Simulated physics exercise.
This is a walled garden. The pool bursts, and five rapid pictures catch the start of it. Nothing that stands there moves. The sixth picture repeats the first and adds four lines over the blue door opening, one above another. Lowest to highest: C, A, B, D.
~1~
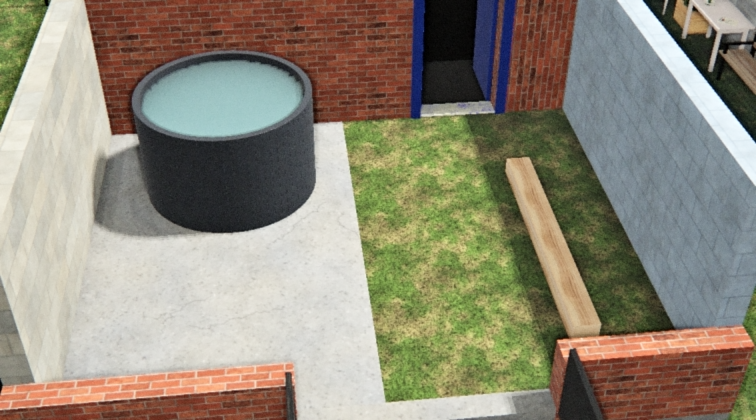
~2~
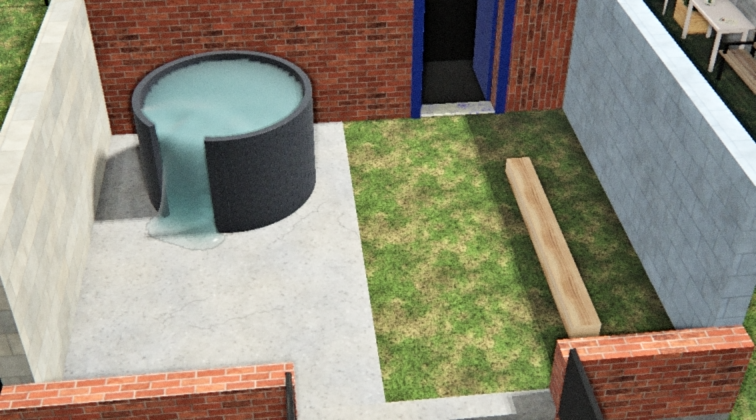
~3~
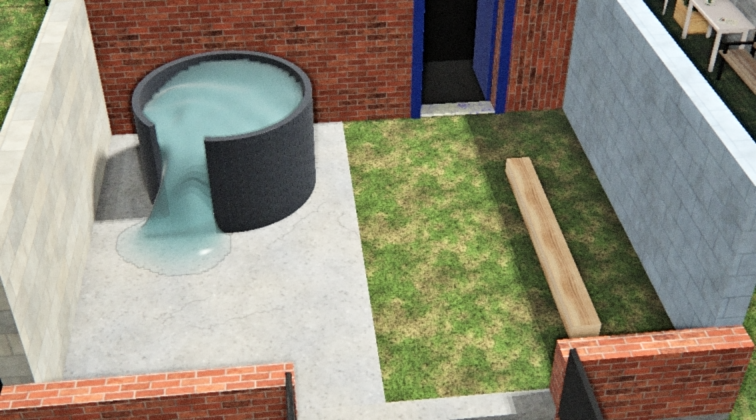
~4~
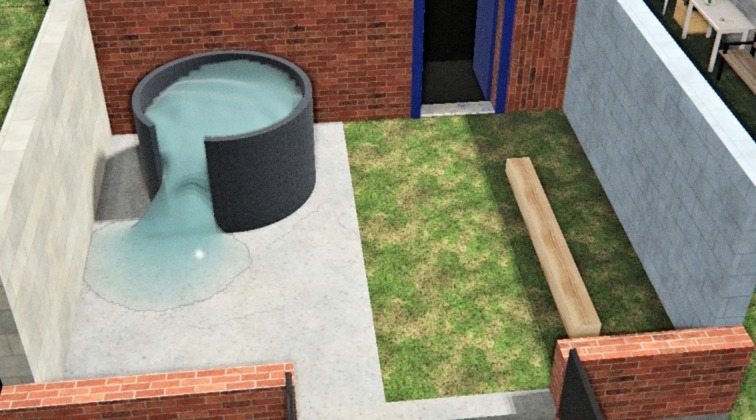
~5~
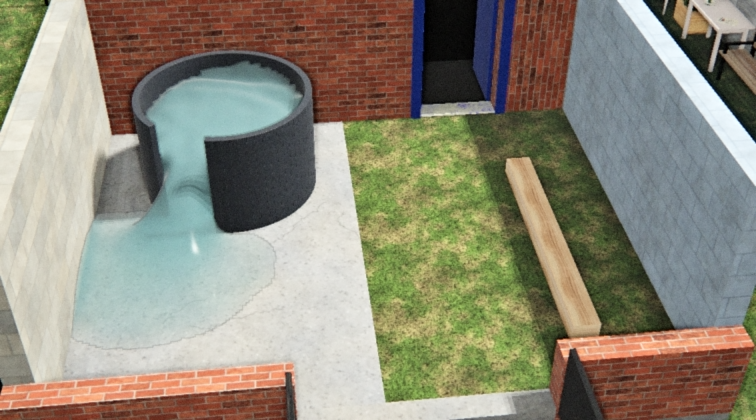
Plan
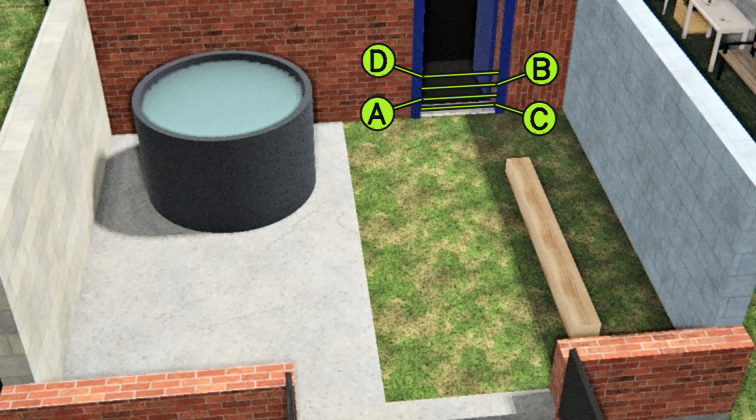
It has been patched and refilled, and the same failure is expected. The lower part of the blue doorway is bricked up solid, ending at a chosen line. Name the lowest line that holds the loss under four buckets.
Height C just does it.
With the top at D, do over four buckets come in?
No.
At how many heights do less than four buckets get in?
All four.
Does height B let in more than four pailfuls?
No, not at all.
On the marked copy, A at (459, 97); B at (459, 86); C at (458, 106); D at (460, 74); from the bottom up C, A, B, D.
With A, nothing gets over.
With B, nothing gets over.
With C, nothing gets over.
With D, nothing gets over.
